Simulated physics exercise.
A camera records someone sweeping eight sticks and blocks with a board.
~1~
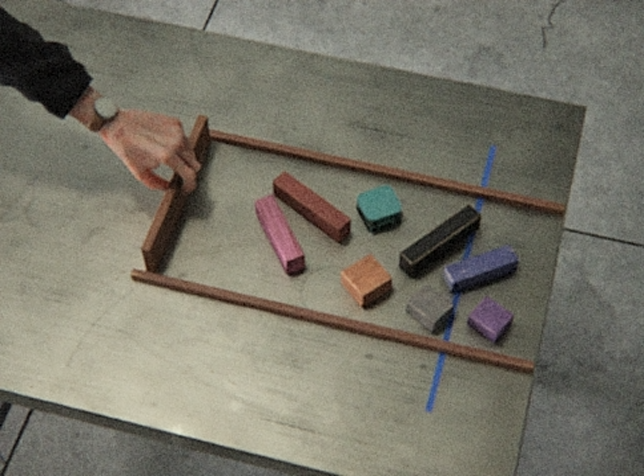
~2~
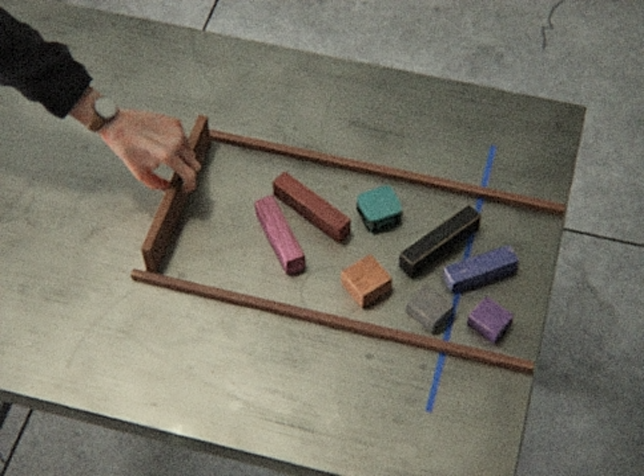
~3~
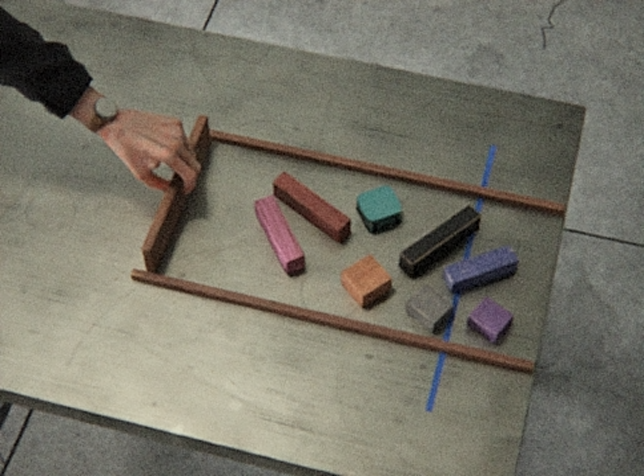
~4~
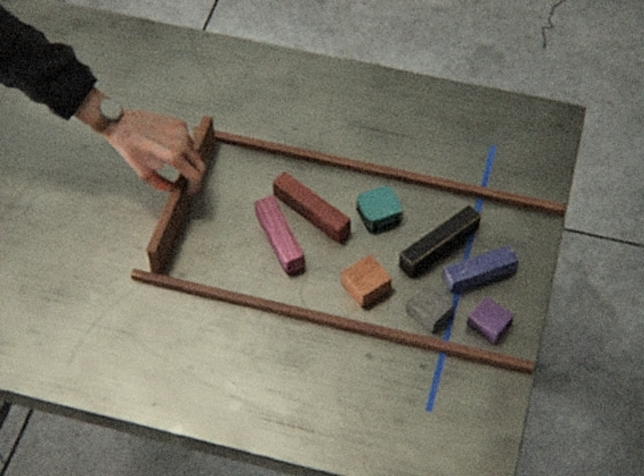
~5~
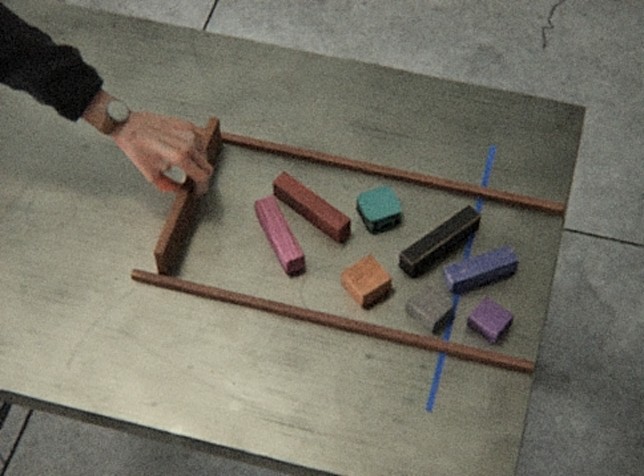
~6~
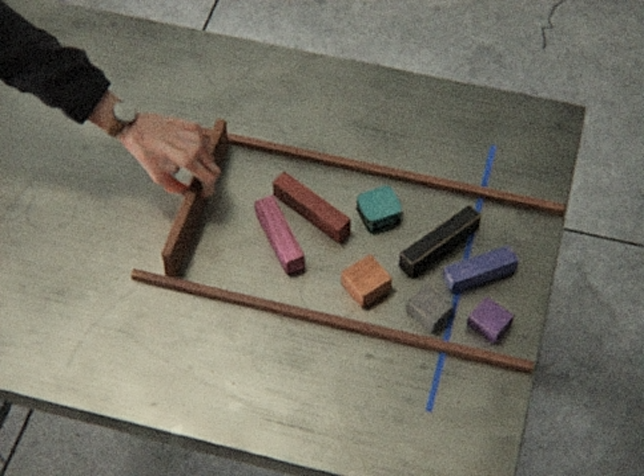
The clip opens on a tabletop where a hand grips an upright wooden board between two thin rails, with colourful sticks and blocks lying to its right near a blue line. The hand then slides the board slightly rightward, still short of the pieces, which all stay where they are.
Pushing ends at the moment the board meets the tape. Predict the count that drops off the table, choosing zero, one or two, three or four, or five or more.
The count that drops off is one or two.
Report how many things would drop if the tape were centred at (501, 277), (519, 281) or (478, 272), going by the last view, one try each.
Counts per try, in order: 4 / 6 / 2.
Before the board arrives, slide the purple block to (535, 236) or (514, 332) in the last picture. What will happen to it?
Goes off the edge; goes off the edge.
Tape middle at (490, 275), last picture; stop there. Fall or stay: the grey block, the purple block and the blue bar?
Here the grey block drops down while the purple block drops down and the blue bar drops down.
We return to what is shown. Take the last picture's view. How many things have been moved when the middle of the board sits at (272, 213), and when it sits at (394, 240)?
Tally at point one: 2; at point two: 8.
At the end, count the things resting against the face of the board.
The answer is 2.
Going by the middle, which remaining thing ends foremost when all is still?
The blue bar is foremost.
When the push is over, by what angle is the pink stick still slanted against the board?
It measures close to 0 degrees.
Soon after, none off yet; purple block at rest near (490, 320); blue bar at rest near (481, 269); grey block at rest near (429, 308).
In the end, the number that fall off is one or two; gone, purple block.
